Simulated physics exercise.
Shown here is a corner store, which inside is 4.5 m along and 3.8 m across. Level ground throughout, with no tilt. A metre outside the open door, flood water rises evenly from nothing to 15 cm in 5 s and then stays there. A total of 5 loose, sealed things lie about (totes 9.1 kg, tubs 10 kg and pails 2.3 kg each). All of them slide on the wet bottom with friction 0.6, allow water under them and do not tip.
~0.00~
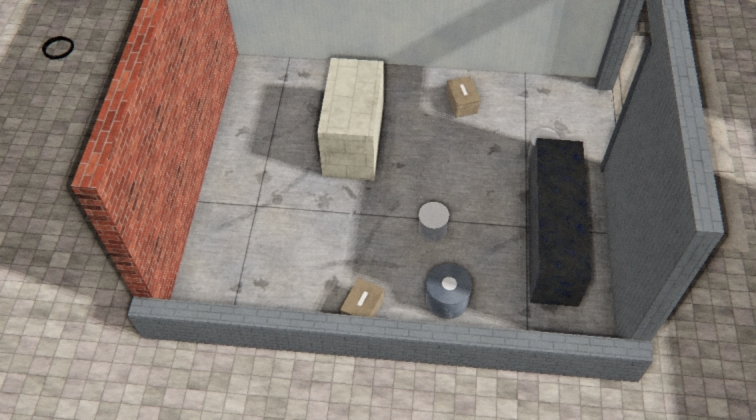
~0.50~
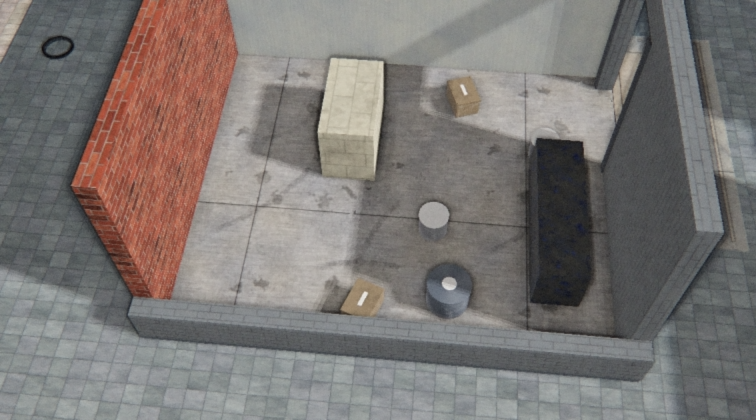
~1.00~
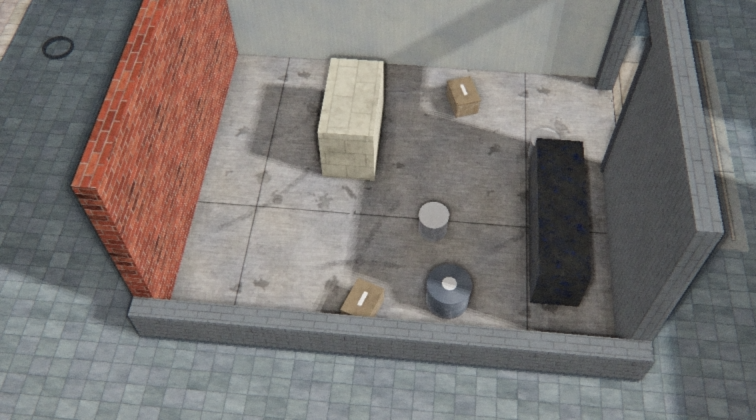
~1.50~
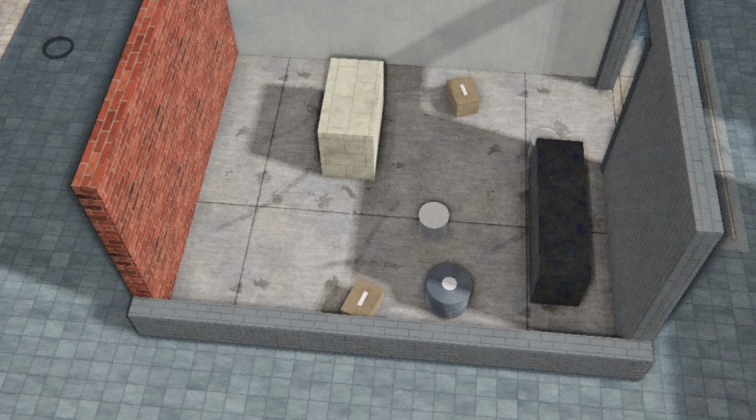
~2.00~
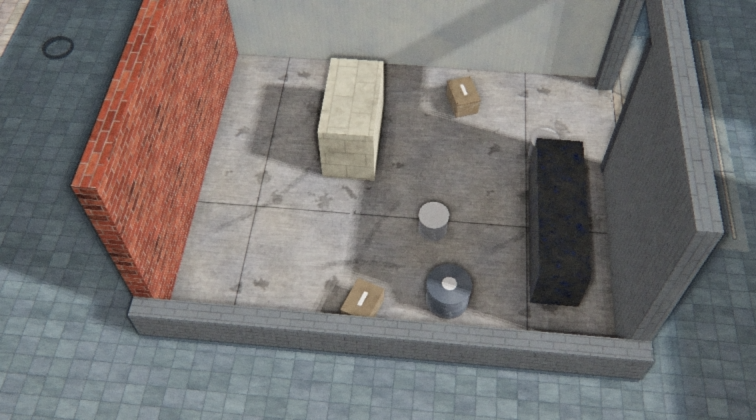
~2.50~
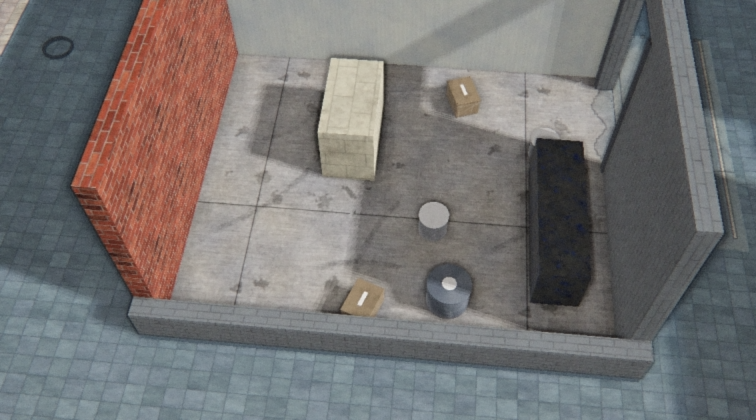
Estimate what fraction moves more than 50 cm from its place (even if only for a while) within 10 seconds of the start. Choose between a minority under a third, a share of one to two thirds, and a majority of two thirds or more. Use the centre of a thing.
A share of one to two thirds.
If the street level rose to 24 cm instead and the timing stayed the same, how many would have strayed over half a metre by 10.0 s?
The count would be 4.
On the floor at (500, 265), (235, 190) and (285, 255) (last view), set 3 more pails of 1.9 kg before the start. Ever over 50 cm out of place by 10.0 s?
The three, in order: Smaller shift, smaller shift, smaller shift.
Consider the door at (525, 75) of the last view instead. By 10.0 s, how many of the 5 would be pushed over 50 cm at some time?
The count would be 2.
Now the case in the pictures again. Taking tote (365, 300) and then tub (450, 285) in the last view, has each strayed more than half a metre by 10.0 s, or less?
First within it, then within it.
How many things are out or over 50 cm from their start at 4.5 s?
0.
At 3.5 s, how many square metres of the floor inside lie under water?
Somewhere about 1.0 m2, give or take.
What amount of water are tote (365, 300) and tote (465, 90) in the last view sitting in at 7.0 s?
0 and 6 cm.
After 3.5 s 0 of 5 are over 50 cm from their spots; 0 afloat.
After 4.5 s 0 of 5 are over 50 cm from their spots; 0 afloat.
After 7.0 s 1 of 5 are over 50 cm from their spots; 1 afloat.
After 10.0 s 3 of 5 are over 50 cm from their spots, and 3 have been at some point; 1 afloat.
